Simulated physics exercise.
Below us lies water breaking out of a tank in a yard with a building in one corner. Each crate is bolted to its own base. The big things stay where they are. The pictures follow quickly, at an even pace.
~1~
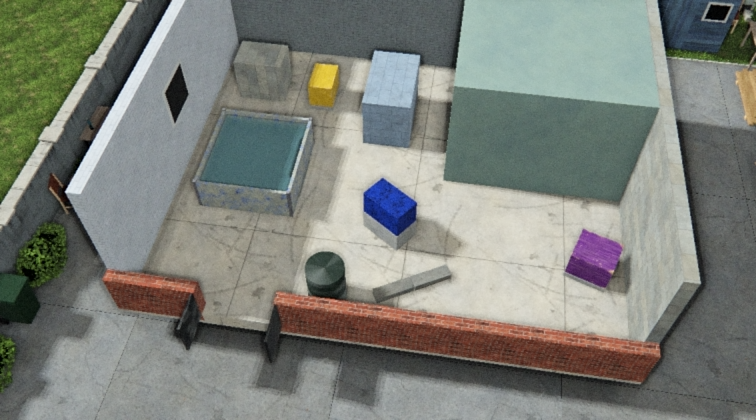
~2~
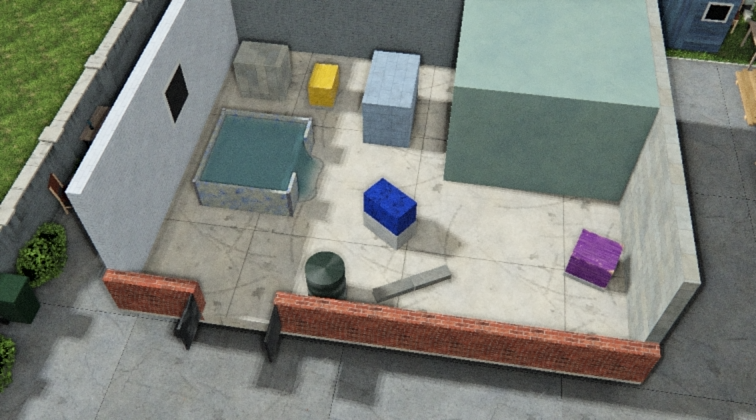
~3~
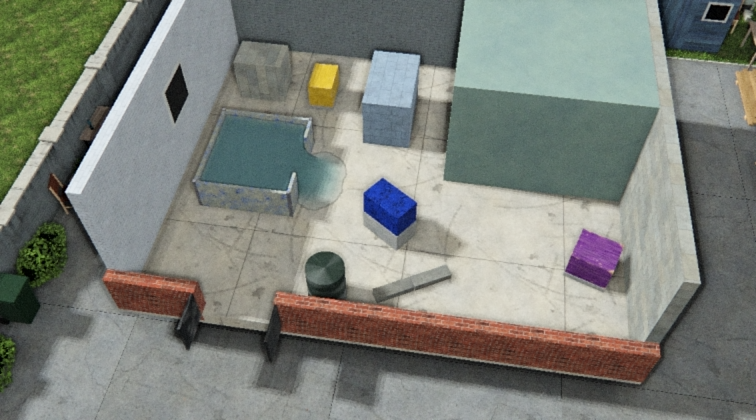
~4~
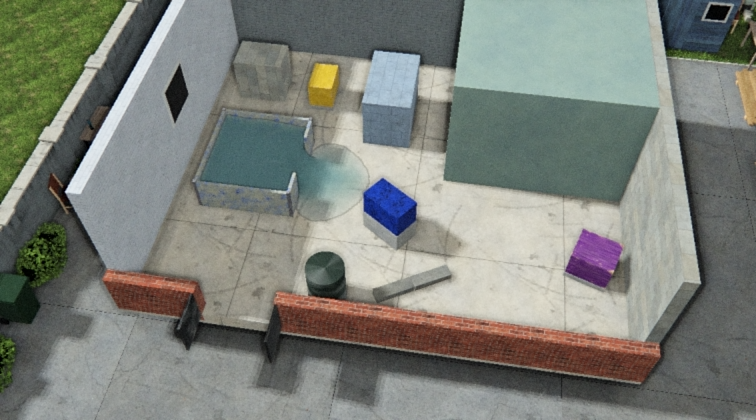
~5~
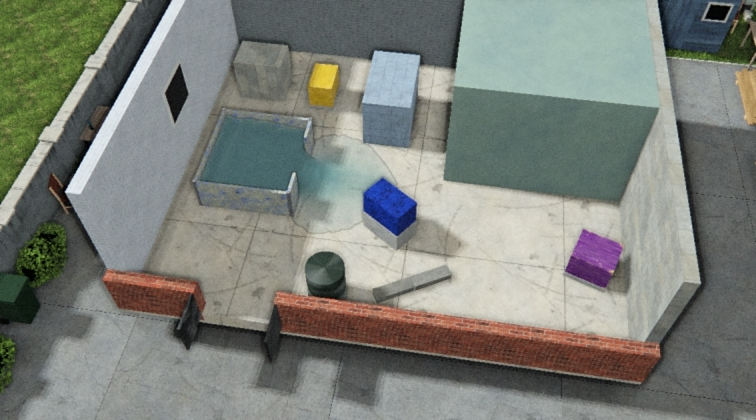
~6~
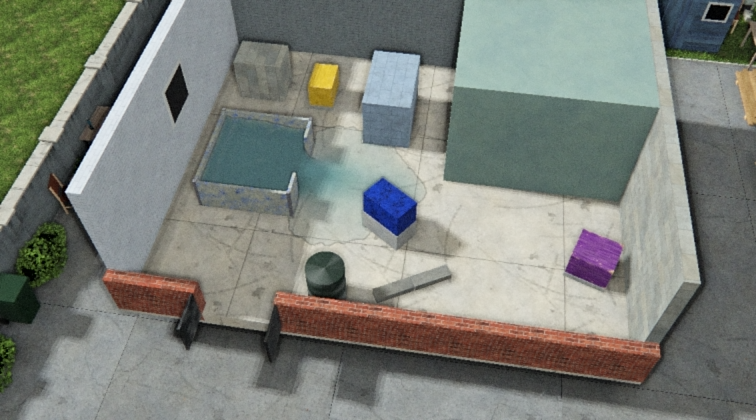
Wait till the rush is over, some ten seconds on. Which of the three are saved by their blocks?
In the end: The yellow crate keeps dry; the purple crate is soaked; the blue crate keeps dry.
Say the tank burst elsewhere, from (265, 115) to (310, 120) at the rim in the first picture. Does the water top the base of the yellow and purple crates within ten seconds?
My reading: The yellow crate is topped; the purple crate escapes it.
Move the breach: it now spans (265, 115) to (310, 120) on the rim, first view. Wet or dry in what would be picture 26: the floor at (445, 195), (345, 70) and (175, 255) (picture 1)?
In turn: Not flooded, under water, clear.
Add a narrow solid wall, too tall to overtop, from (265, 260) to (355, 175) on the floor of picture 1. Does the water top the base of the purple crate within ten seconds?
One by one: Purple stays dry.
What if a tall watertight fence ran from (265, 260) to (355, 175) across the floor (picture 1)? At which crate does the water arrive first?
First comes the yellow one.
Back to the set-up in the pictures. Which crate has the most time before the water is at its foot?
It is the purple-painted one.
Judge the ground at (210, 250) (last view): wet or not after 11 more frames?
Verdict: Dry.
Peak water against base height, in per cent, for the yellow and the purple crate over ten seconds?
Near 60 and 170 in a hundred.
A moment on, water covers 20 % of the floor; the yellow crate not reached, the purple crate not reached, the blue crate water round its plinth.
Next, water covers 35 % of the floor; the yellow crate water round its plinth, the purple crate water round its plinth, the blue crate water round its plinth.
Then, water covers 50 % of the floor; the yellow crate water round its plinth, the purple crate water round its plinth, the blue crate water round its plinth.
Later, water covers 70 % of the floor; the yellow crate water round its plinth, the purple crate water round its plinth, the blue crate water round its plinth.
In the end, water covers 85 % of the floor; the yellow crate stayed above the water, the purple crate was topped, the blue crate stayed above the water.
